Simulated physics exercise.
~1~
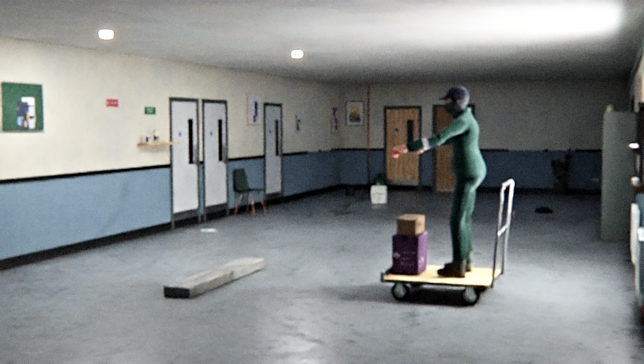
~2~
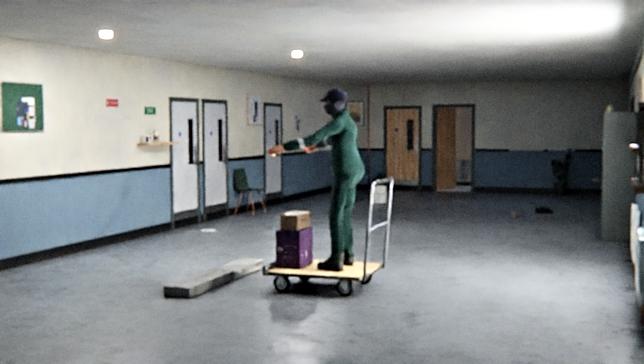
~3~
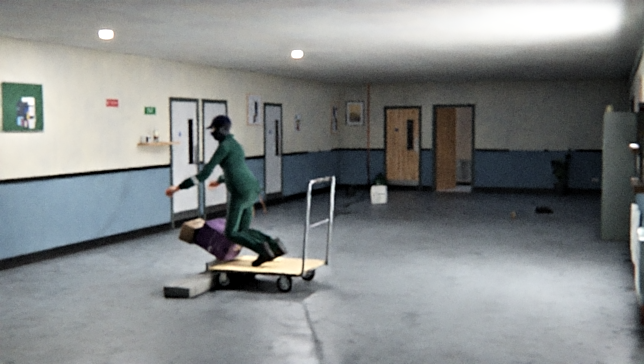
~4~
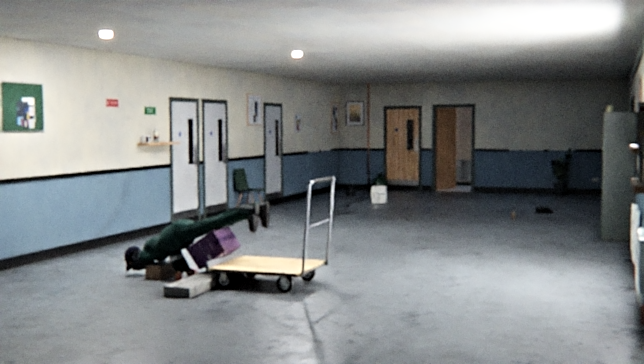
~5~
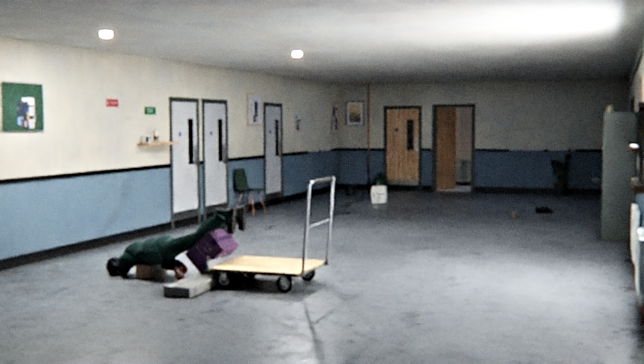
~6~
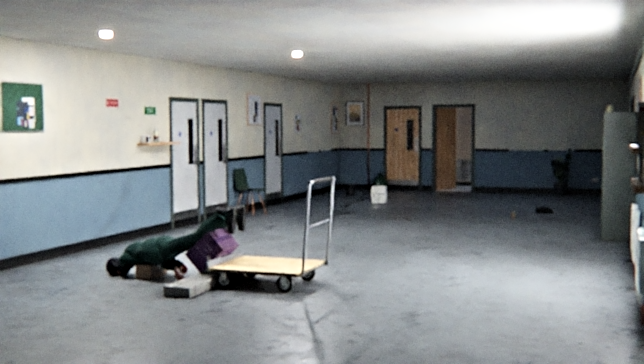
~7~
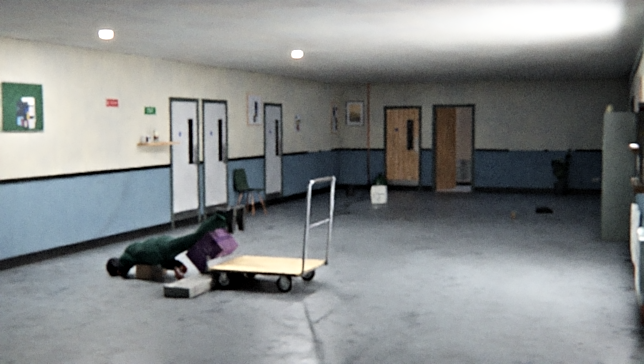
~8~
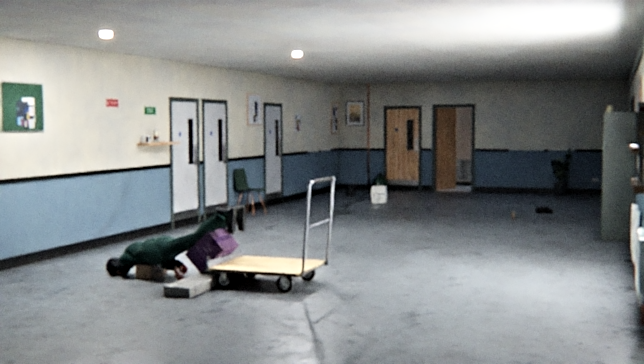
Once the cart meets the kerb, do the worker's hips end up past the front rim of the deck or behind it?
They end up past the front rim. The worker pitches forward off the cart and comes to rest face down ahead of it, leaving the deck empty.
A flat cart rolls left across a wide room, carrying a worker in green with arms held out and a brown box stacked on a purple carton in front. It reaches a low grey kerb on the floor and stops there. The worker pitches forward, knees bending, while the carton and box tip over the front edge. All three tumble past the cart, and the worker lands face down beyond the kerb. The cart stays upright and empty, with the worker sprawled over the brown box, legs raised beside the upturned carton, and nothing moves further.
